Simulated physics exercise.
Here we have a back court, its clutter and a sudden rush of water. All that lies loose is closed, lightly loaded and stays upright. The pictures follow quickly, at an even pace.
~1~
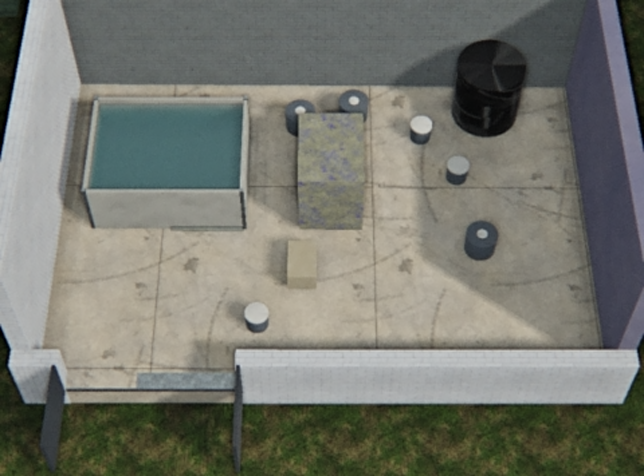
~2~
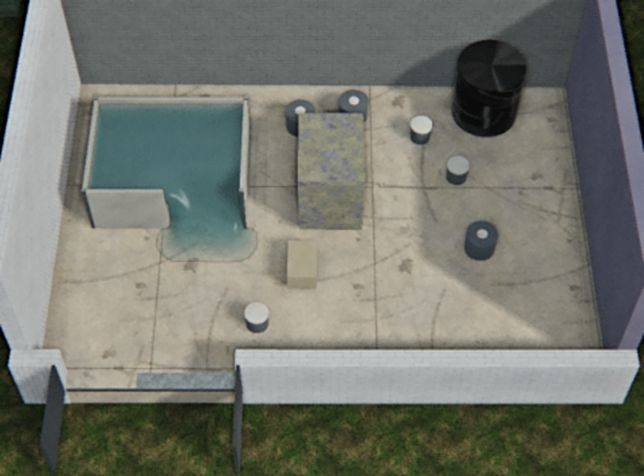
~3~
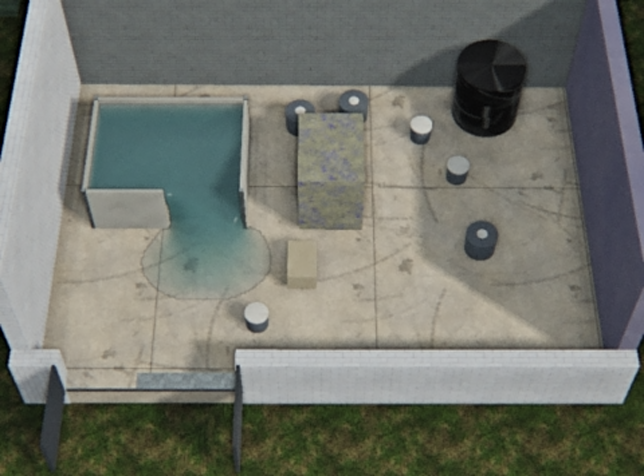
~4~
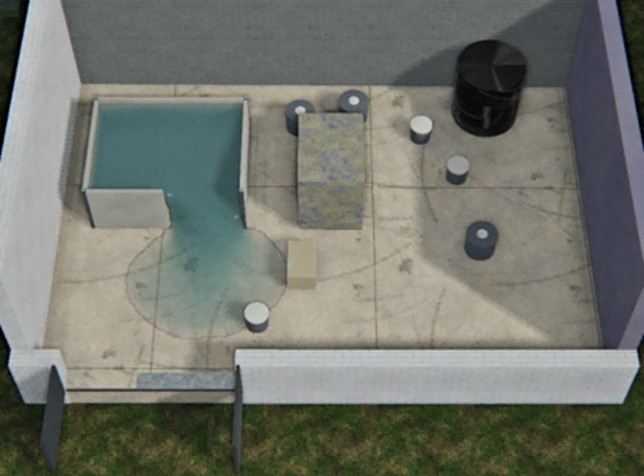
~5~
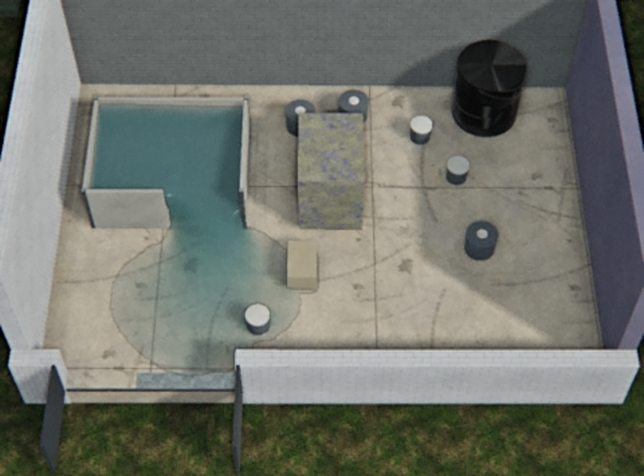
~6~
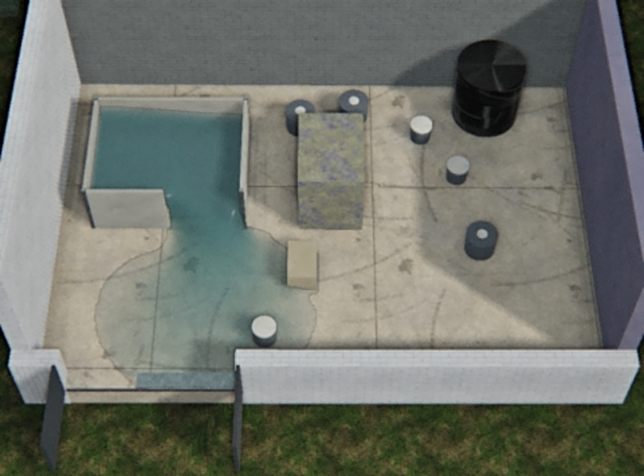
Water pours from an opening in the tank, spreads across the courtyard and slightly shifts a pail.
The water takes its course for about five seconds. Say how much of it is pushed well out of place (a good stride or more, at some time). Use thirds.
Share: Not even a third.
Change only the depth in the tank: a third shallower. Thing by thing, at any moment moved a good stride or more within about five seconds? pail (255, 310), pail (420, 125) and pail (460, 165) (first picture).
As listed: Pushed that far, not that far, no.
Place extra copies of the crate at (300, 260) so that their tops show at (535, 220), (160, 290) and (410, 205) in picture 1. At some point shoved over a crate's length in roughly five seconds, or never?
As listed: Pushed that far, swept aside, no.
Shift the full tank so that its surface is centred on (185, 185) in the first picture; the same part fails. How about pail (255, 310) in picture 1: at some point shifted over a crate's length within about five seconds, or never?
My call: Moved that far.
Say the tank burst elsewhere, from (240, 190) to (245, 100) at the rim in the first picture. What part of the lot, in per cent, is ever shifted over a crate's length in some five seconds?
Roughly 100 per cent.
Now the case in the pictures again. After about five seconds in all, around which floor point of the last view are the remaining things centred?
Close to (393, 170).
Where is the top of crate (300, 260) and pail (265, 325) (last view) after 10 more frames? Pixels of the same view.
Roughly at (400, 246) and (476, 336).
A moment on, 1 of 8 are well off their spots; 1 afloat.
Next, 2 of 8 are well off their spots; 1 afloat.
Later, 2 of 8 are well off their spots; 1 afloat.
In the end, 2 of 8 are well off their spots, and 2 have been at some point; 1 afloat.
